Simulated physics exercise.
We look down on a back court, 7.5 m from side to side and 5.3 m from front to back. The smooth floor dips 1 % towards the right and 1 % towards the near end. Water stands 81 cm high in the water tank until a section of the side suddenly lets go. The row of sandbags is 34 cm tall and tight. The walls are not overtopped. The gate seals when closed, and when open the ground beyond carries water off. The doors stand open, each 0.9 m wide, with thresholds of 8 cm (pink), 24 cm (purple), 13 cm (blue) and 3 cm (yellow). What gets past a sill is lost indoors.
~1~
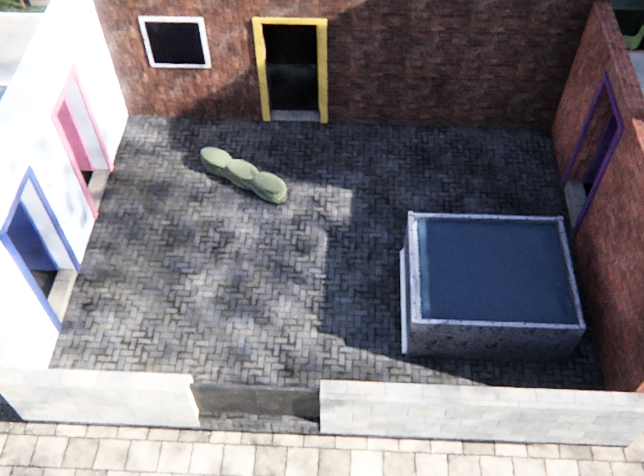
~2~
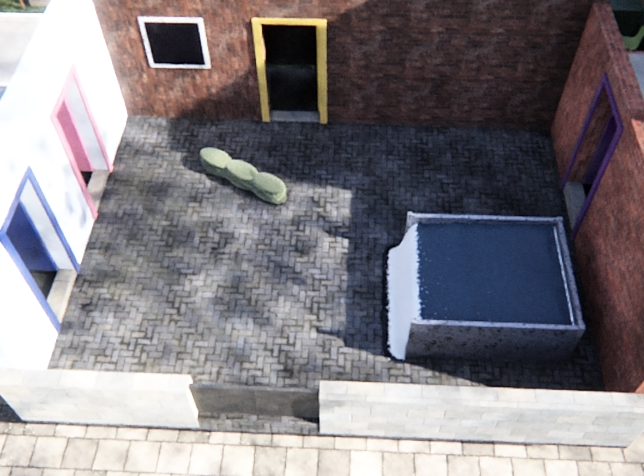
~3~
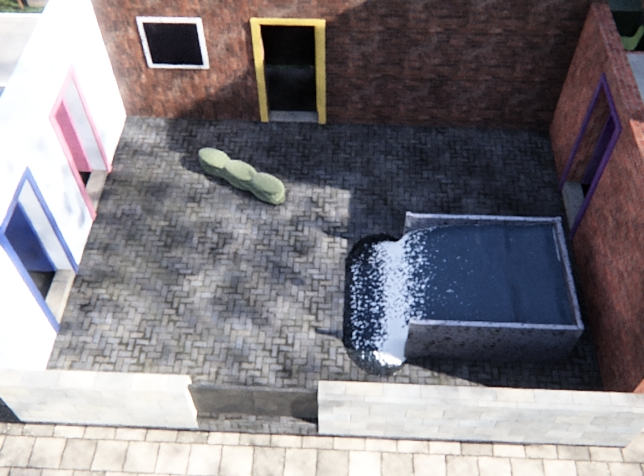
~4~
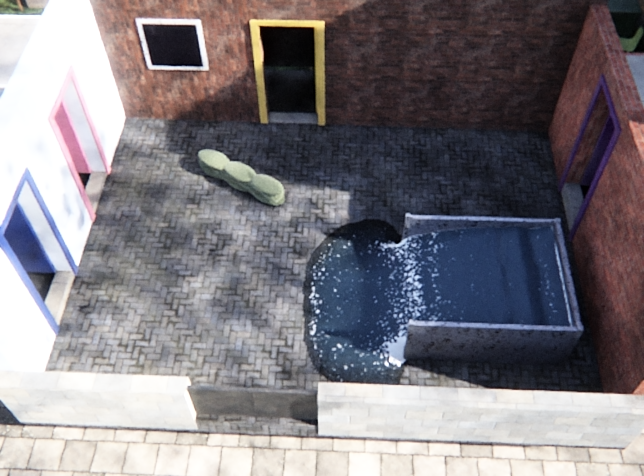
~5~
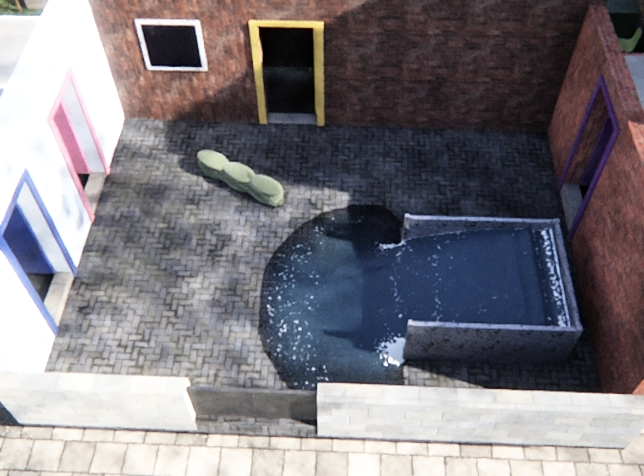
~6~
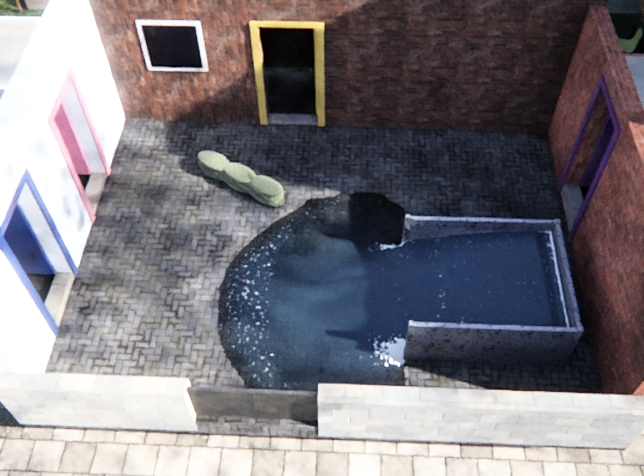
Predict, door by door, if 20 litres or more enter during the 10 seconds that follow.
Within that time: At the pink door it goes over the limit; at the purple door it does not reach the limit; at the blue door it passes the limit; at the yellow door it exceeds the limit.
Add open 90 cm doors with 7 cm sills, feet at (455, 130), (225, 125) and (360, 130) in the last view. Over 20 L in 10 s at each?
In that order: Not over, past it, below.
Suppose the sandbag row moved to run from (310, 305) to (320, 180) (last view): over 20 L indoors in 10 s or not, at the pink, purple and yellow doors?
Against that limit: Pink under, purple not over, yellow over.
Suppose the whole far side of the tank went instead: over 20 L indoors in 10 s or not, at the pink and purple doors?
Against that limit: Pink under, purple not over.
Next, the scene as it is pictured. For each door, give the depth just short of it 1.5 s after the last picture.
In cm: Pink 20, purple 0, blue 29, yellow 4.
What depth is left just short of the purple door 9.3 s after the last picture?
Roughly 12.0 cm deep.
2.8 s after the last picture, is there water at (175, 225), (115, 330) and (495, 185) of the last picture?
In turn: Flooded, wet, not reached.
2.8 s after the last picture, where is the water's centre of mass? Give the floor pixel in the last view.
Near (236, 282).
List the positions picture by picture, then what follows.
In the first frame, the water tank at (490, 270) is whole and still, 81 cm deep.
In the second frame, the front is at (402, 360), 1.0 m from the gap at (410, 288); 0.4 m2 of floor is under water; 81 cm left at the back of the water tank.
In the third frame, the front is at (371, 240), 1.2 m from the gap at (408, 291); 1.6 m2 of floor is under water; 81 cm left at the back of the water tank.
In the fourth frame, the front is at (317, 358), 1.6 m from the gap at (408, 294); 3.2 m2 of floor is under water; 78 cm left at the back of the water tank.
In the fifth frame, the front is at (269, 345), 2.1 m from the gap at (407, 295); 5.5 m2 of floor is under water; 70 cm left at the back of the water tank.
In the sixth frame, water pours out at (407, 296) and has run 2.6 m, to (227, 286); typically 7 cm deep outside, 70 cm at the water tank's back.
Then, 0.7 s after the last picture water covers 50 % of the floor and is deepest (31 cm) near (391, 317); pink door not reached, purple door not reached, blue door 19 cm at the sill, 0 L in, yellow door not reached.
Then, 1.5 s after the last picture water covers 60 % of the floor and is deepest (46 cm) near (51, 397); pink door 20 cm at the sill, 8 L in, purple door not reached, blue door 29 cm at the sill, 55 L in, yellow door 4 cm at the sill, 0 L in.
Then, 2.8 s after the last picture water covers 65 % of the floor and is deepest (28 cm) near (127, 363); pink door 19 cm at the sill, 82 L in, purple door not reached, blue door 25 cm at the sill, 159 L in, yellow door 7 cm at the sill, 28 L in.
Then, 5.3 s after the last picture water covers 70 % of the floor and is deepest (16 cm) near (149, 185); pink door 10 cm at the sill, 122 L in, purple door not reached, blue door 9 cm at the sill, 192 L in, yellow door 5 cm at the sill, 58 L in.
Then, 9.3 s after the last picture water covers 95 % of the floor and is deepest (19 cm) near (587, 347); pink door 5 cm at the sill, 138 L in, purple door 12 cm at the sill, 0 L in, blue door 6 cm at the sill, 193 L in, yellow door 3 cm at the sill, 65 L in.
